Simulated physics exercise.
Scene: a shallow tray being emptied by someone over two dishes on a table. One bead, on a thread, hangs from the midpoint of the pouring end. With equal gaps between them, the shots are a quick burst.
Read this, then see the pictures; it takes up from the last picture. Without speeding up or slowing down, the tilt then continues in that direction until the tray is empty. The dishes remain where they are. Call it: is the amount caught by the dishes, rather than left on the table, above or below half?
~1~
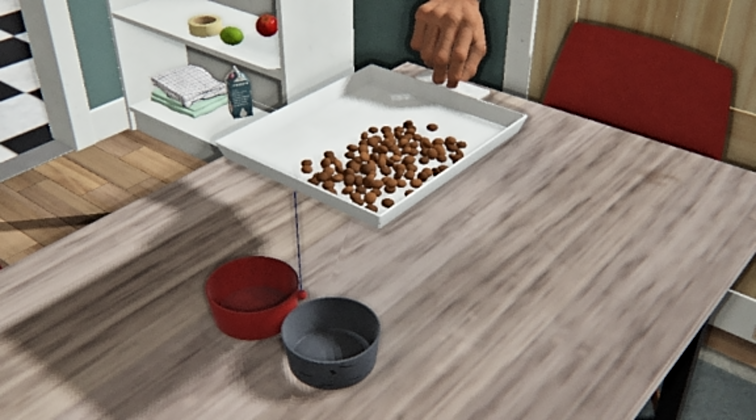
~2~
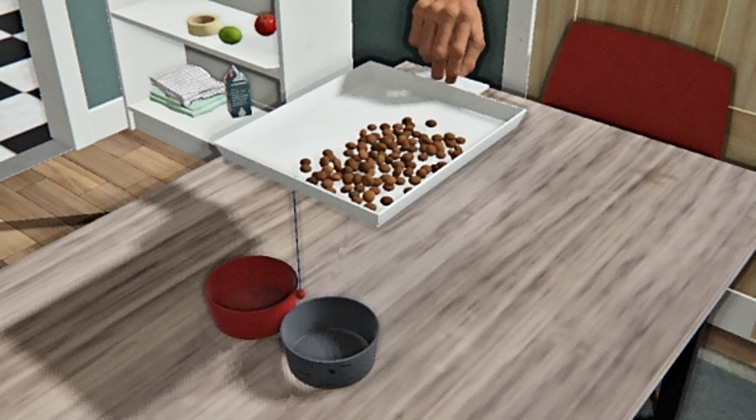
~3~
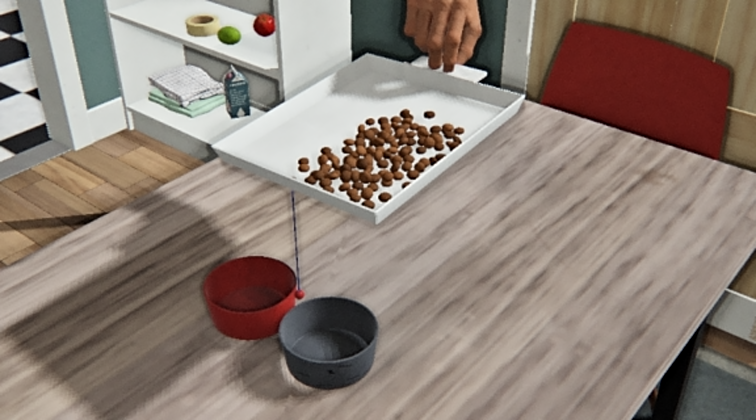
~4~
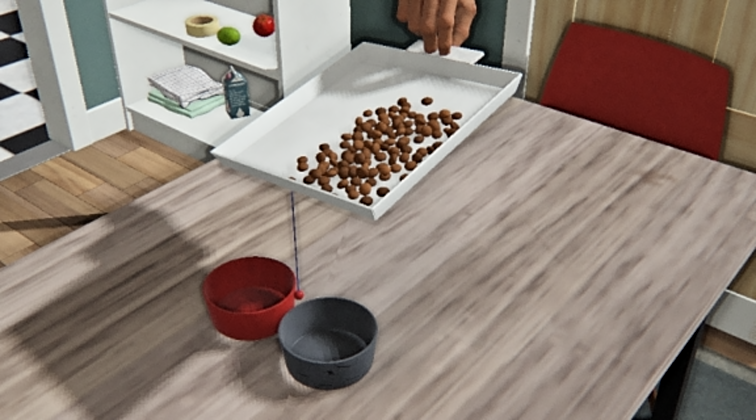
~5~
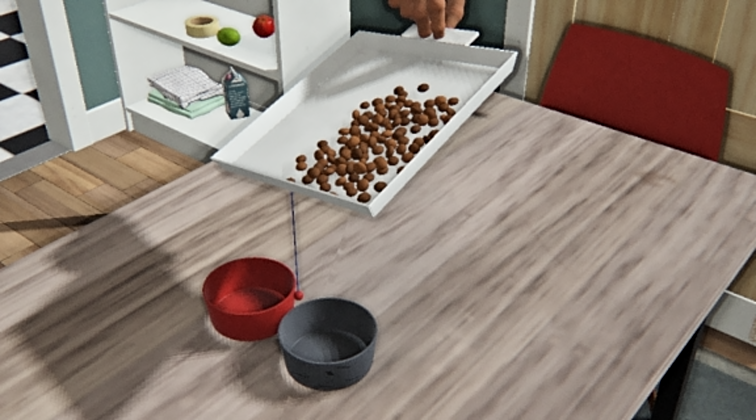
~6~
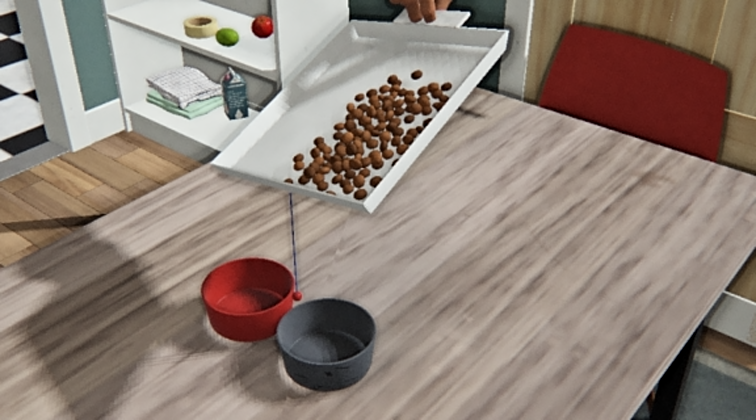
Above half.
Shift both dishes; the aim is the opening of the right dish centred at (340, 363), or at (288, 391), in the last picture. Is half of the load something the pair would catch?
First not half, then less than half.
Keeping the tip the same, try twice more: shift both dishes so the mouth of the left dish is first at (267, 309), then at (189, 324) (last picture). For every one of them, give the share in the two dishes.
You'd get 20 in a hundred the first time and 10 in a hundred the second.
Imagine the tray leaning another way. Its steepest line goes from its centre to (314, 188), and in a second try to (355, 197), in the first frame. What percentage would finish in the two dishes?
You'd see roughly 30 per cent the first time and 40 per cent the second.
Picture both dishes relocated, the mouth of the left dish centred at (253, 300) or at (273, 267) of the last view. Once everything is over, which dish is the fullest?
In the first try it's the one on the left, and in the second it's the one on the left.
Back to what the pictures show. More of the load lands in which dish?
Looking at the end state, it is the left-side one.
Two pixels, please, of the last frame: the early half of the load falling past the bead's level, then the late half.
The first part passes (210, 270); everything after passes (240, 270).
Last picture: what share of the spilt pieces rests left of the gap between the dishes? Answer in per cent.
Some 100 %.
Just after the last frame, tray tipped steeply; the larger part on the tray; roughly a quarter in the air.
A moment on, tray tipped past a quarter turn; just a few on the tray; roughly two thirds in the left dish; roughly a quarter outside both; about a tenth in the air.
Further on, tray tipped past a quarter turn; the larger part in the left dish; roughly a quarter outside both.
When it is over, tray tipped past a quarter turn; not one in the right dish; the larger part in the left dish; roughly a quarter outside both.
